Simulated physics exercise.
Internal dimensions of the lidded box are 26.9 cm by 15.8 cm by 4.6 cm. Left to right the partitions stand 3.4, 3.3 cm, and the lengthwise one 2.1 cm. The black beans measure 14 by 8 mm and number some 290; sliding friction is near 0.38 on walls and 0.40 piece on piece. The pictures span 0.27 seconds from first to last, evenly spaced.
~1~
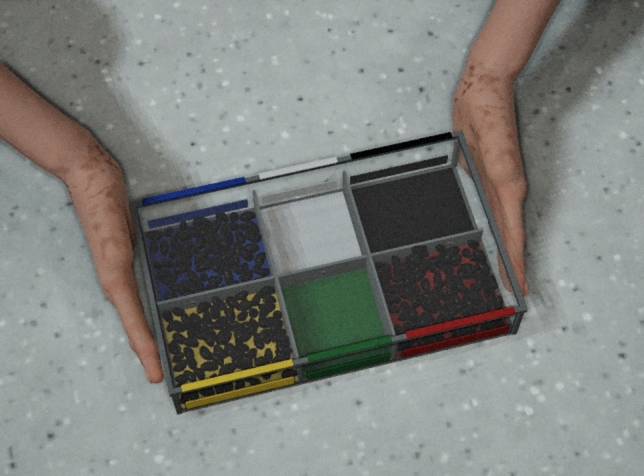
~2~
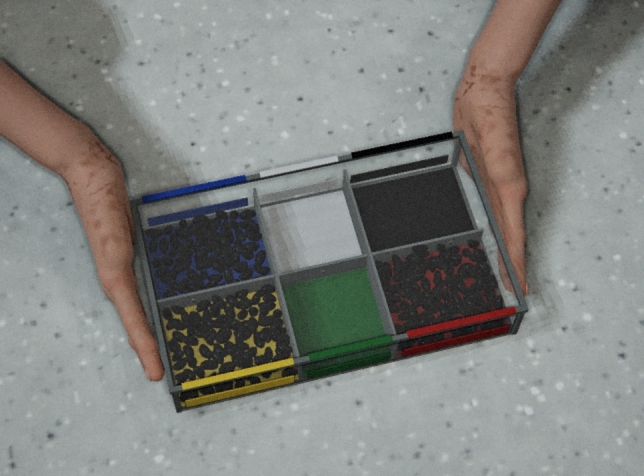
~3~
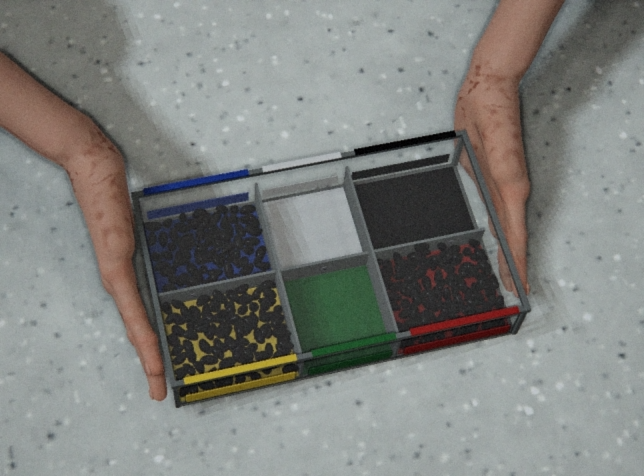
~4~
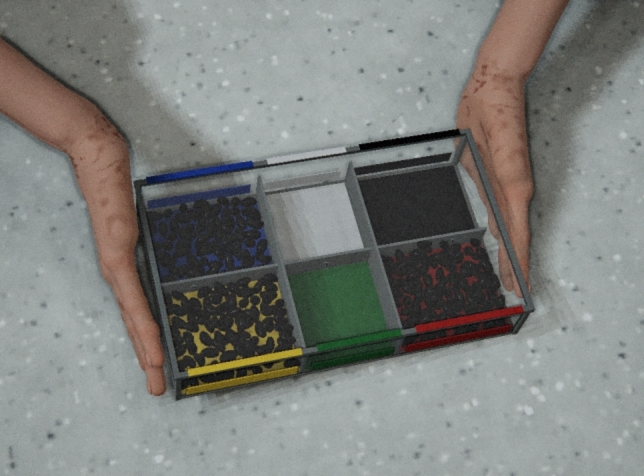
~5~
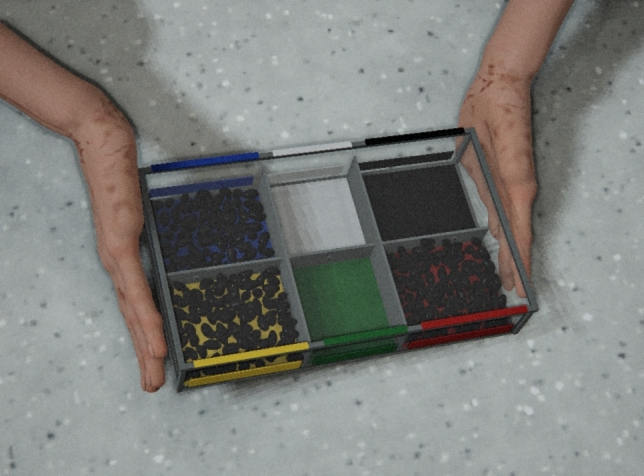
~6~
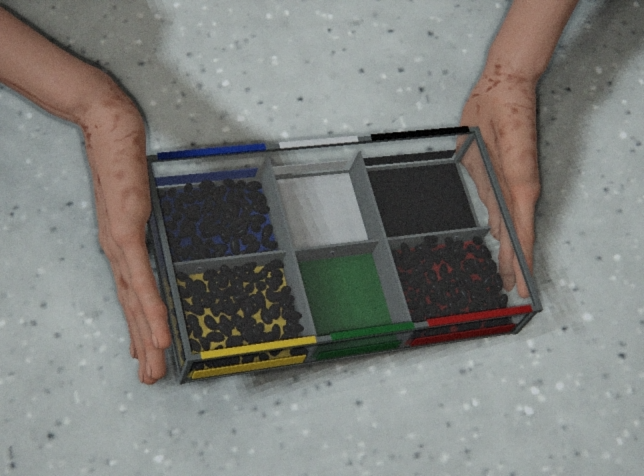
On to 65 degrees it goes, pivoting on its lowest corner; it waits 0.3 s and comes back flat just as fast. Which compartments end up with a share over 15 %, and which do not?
At the end, red: Beats the threshold, blue: Beats the threshold, green: Fails to beat the threshold, yellow: Beats the threshold, white: Fails to beat the threshold, black: Fails to beat the threshold.
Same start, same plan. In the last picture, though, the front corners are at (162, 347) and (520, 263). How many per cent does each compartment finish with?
So it works out as red at 30 percent, blue at 30 percent, green at 0 percent, yellow at 30 percent, white at 0 percent and black at 10 percent.
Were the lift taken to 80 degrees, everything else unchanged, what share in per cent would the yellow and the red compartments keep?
Then yellow would end with 30 per cent and red with 40 per cent.
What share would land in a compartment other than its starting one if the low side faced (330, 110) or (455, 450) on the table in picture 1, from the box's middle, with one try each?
Estimate: Some 10 % and some 5 % respectively.
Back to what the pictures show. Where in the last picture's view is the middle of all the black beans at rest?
Centre at rest, approx.: (276, 319) px.
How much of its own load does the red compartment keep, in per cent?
My estimate is roughly 100 percent.
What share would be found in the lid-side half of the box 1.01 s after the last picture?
Share: Approx. 20 %.
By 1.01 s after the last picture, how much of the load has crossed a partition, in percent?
Around 0 in a hundred.
Then, 1.01 s after the last picture, tilt 65 degrees; red 35 %, blue 25 %, yellow 35 %.
Then, 1.68 s after the last picture, tilt 33 degrees; red 35 %, blue 25 %, yellow 35 %.
Then, 2.39 s after the last picture, tilt 0 degrees; red 35 %, blue 25 %, yellow 35 %.
In the end, red 35 %, blue 25 %, green 0 %, yellow 35 %, white 0 %, black 0 %.
